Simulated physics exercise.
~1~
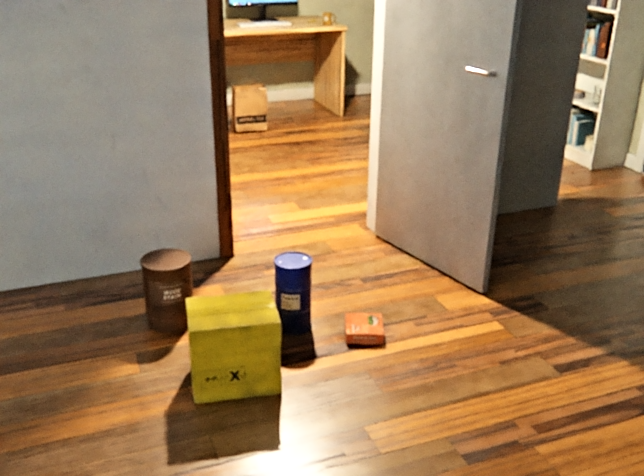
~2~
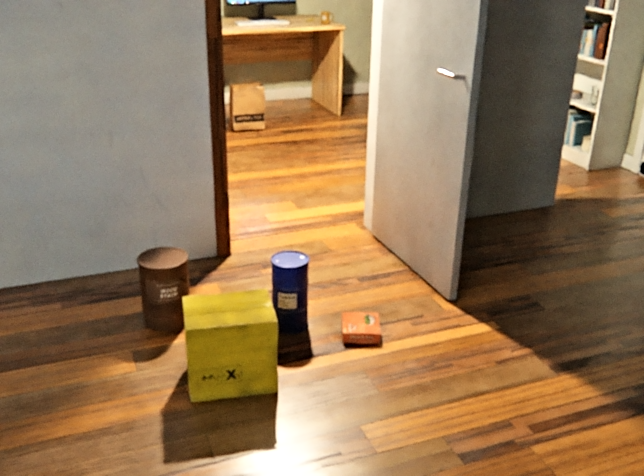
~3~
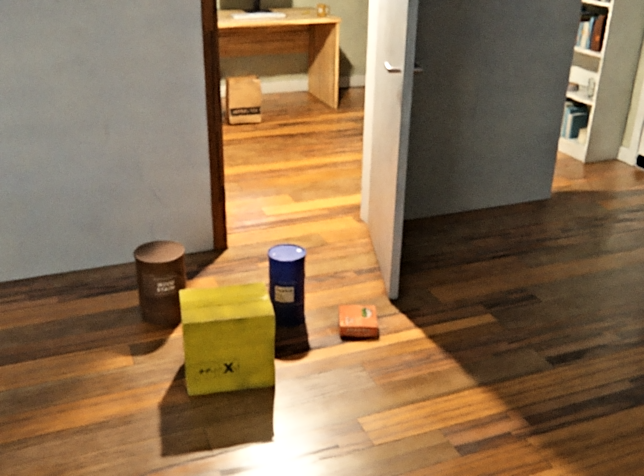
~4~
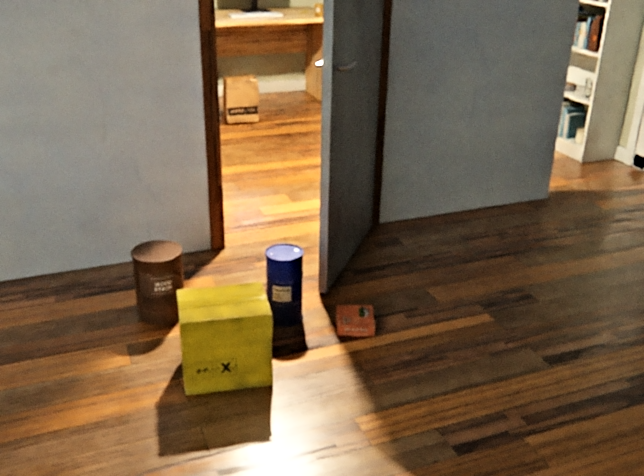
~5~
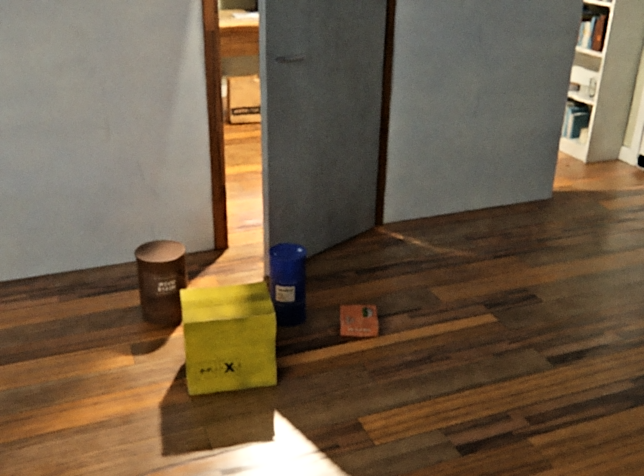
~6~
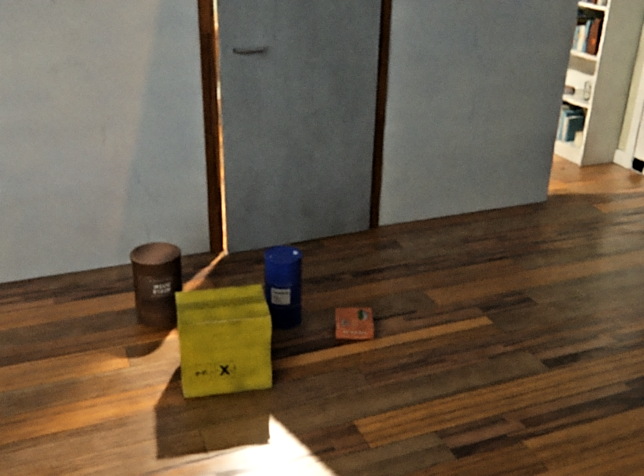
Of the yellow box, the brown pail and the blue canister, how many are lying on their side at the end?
None of them are lying on their side. The yellow box, the brown pail and the blue canister all still stand upright as the door closes behind them.
A grey door stands wide open toward the viewer in a pale wall, seen from slightly above across a wooden floor by a gently swaying camera. Through the doorway are a desk and a cardboard box, with a white bookshelf off to the right. On the floor in front sit a brown pail, a yellow box, a blue canister and a small orange packet. The door swings slowly leftward, narrowing the view of the lit room and passing behind the canister without disturbing anything. It ends practically shut, a thin line of light along its left edge, with all four objects still in place.
